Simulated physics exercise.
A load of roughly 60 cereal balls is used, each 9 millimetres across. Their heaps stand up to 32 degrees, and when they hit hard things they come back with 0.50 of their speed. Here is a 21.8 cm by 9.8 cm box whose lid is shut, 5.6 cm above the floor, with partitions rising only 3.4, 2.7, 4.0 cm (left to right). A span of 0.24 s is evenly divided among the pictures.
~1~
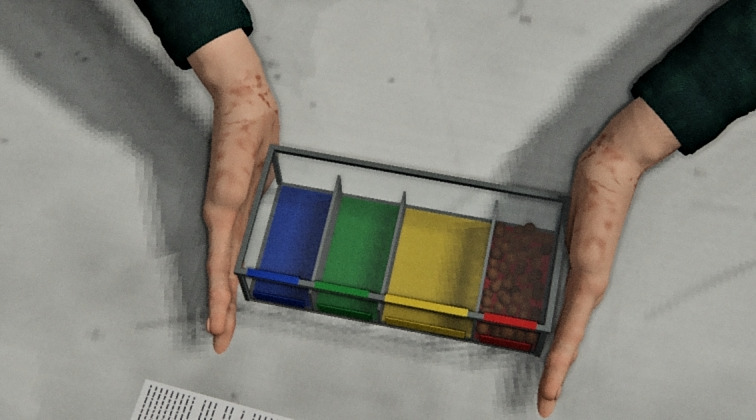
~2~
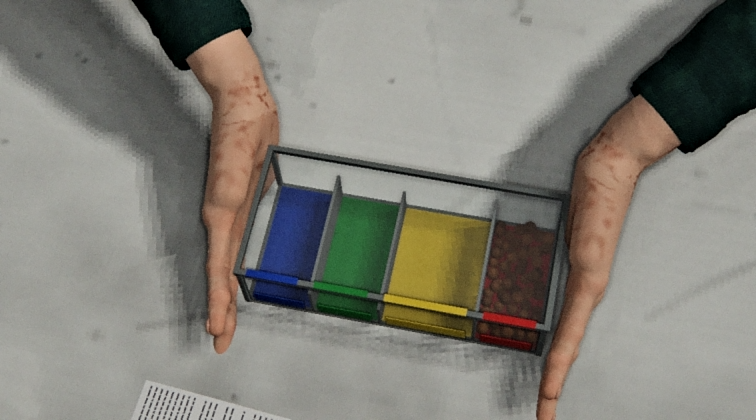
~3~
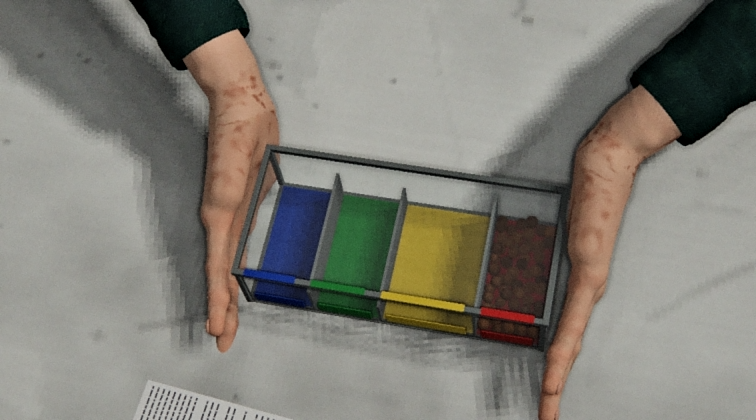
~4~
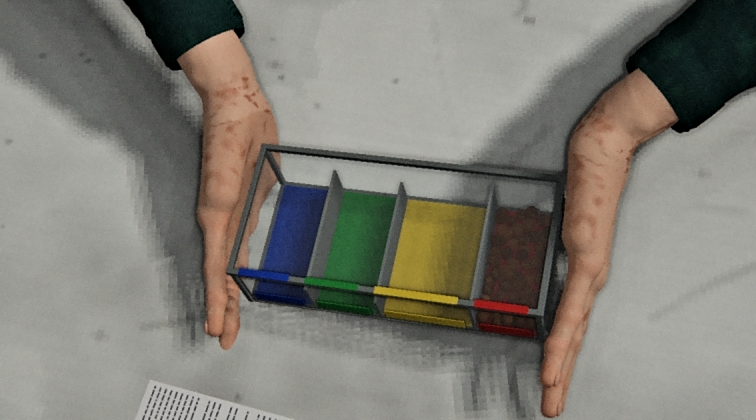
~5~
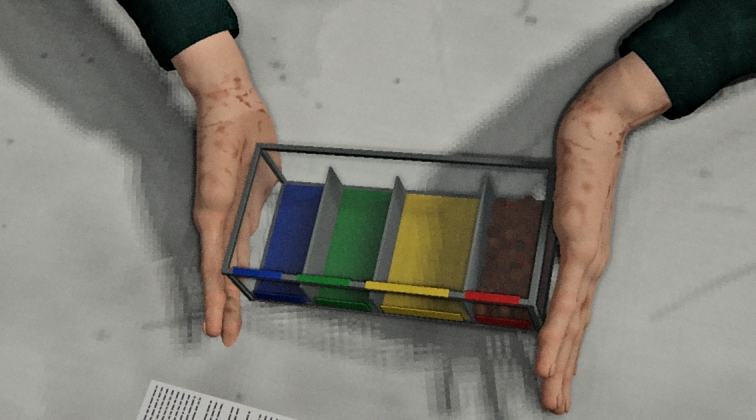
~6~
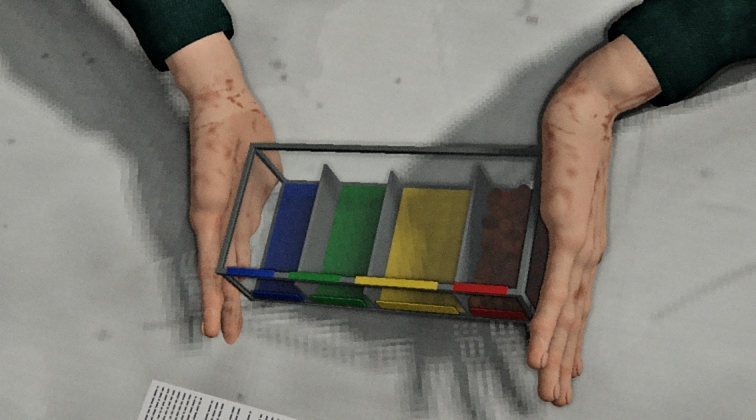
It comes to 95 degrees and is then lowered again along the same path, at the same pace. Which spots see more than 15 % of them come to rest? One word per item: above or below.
In order - red compartment: Above; blue compartment: Below; green compartment: Above; yellow compartment: Below.
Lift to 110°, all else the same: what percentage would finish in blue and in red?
Blue: 35; red: 50 (per cent).
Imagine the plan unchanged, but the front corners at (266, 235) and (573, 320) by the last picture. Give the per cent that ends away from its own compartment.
About 0 per cent.
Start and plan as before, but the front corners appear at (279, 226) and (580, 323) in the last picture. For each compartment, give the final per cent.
Final shares, in per cent - red: 100, blue: 0, green: 0, yellow: 0.
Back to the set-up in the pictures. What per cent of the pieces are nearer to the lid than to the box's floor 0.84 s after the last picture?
Estimate: Near 40 per cent.
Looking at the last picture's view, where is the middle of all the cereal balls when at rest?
Approximately (492, 305) in the last view.
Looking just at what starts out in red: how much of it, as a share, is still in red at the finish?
About 50 in a hundred.
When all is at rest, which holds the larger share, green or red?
Fuller: Red.
Then, 0.84 s after the last picture, tilt 95 degrees; red 100 %.
Then, 1.41 s after the last picture, tilt 41 degrees; red 55 %, blue 10 %, green 30 %, yellow 5 %.
Then, 2.03 s after the last picture, tilt 0 degrees; red 55 %, blue 10 %, green 30 %, yellow 5 %.
In the end, red 55 %, blue 10 %, green 30 %, yellow 5 %.
